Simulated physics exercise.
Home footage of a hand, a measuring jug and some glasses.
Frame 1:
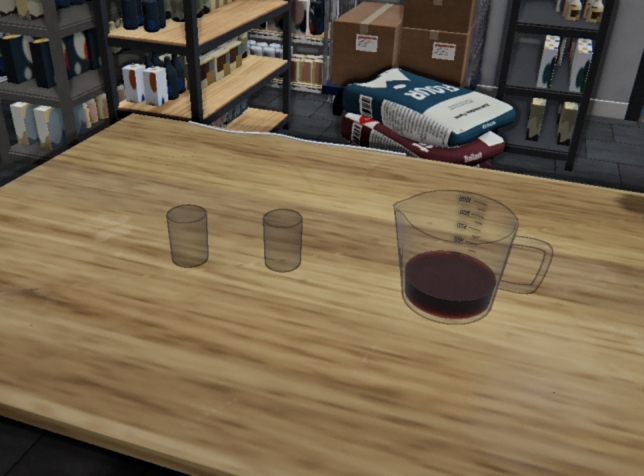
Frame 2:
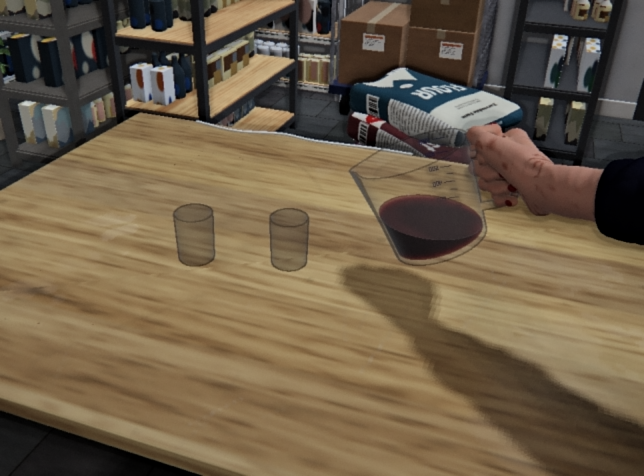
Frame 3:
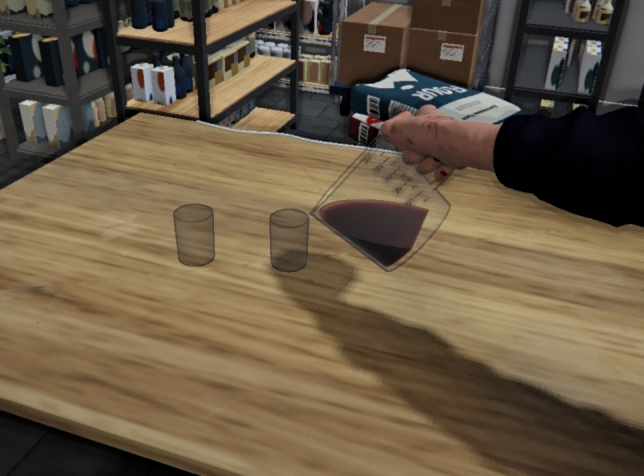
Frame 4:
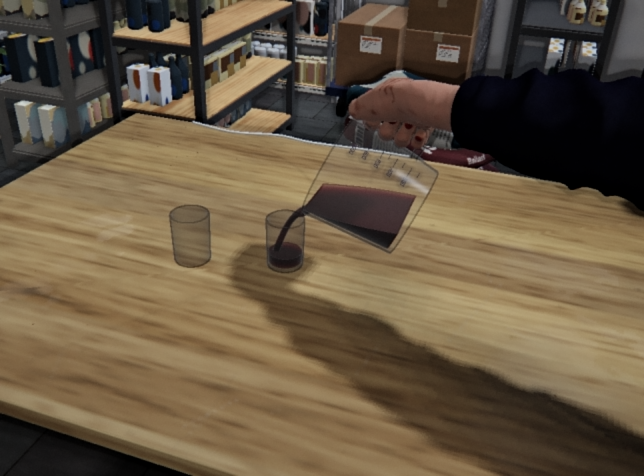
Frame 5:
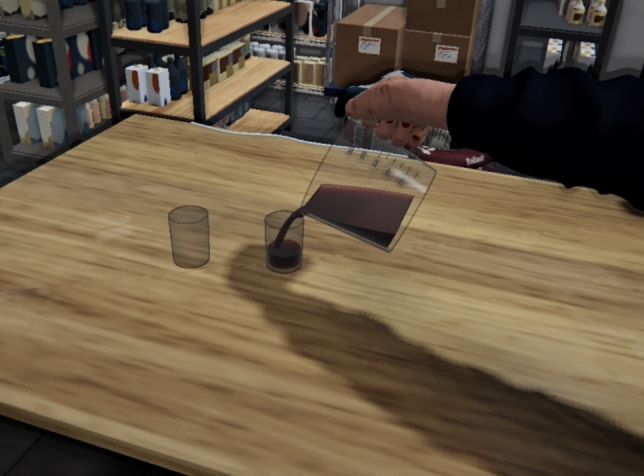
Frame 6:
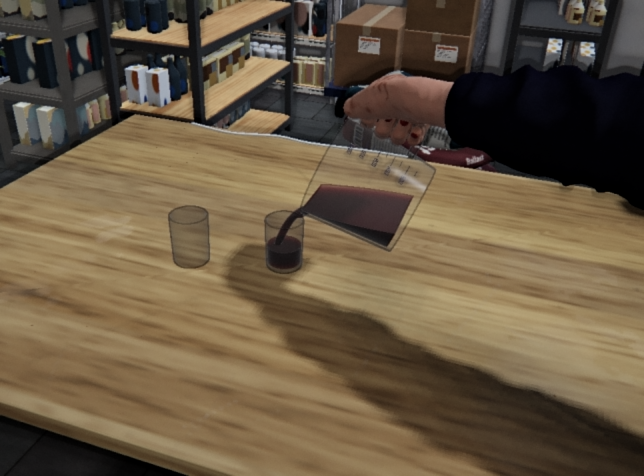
A hand in a dark sleeve grips a clear measuring jug of dark red liquid at the right, lifts it, carries it left and tilts it until a thin stream runs into the nearer of two small clear glasses, where a shallow dark layer slowly deepens. The pale wooden table is seen from above at an angle, with shelves, brown boxes and sacks behind. The view shifts very slightly, and the left glass stays empty.
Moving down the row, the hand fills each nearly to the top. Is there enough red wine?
It serves all.
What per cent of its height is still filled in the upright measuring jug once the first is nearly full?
It stands at around 15 per cent of its height.
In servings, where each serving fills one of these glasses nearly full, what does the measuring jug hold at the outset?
Estimate: Close to 3.0.
Soon after, the first is about three quarters full.
Later, the first is done and the measuring jug has about two thirds of its load.
In the end, both are full and about a quarter of the red wine is over.
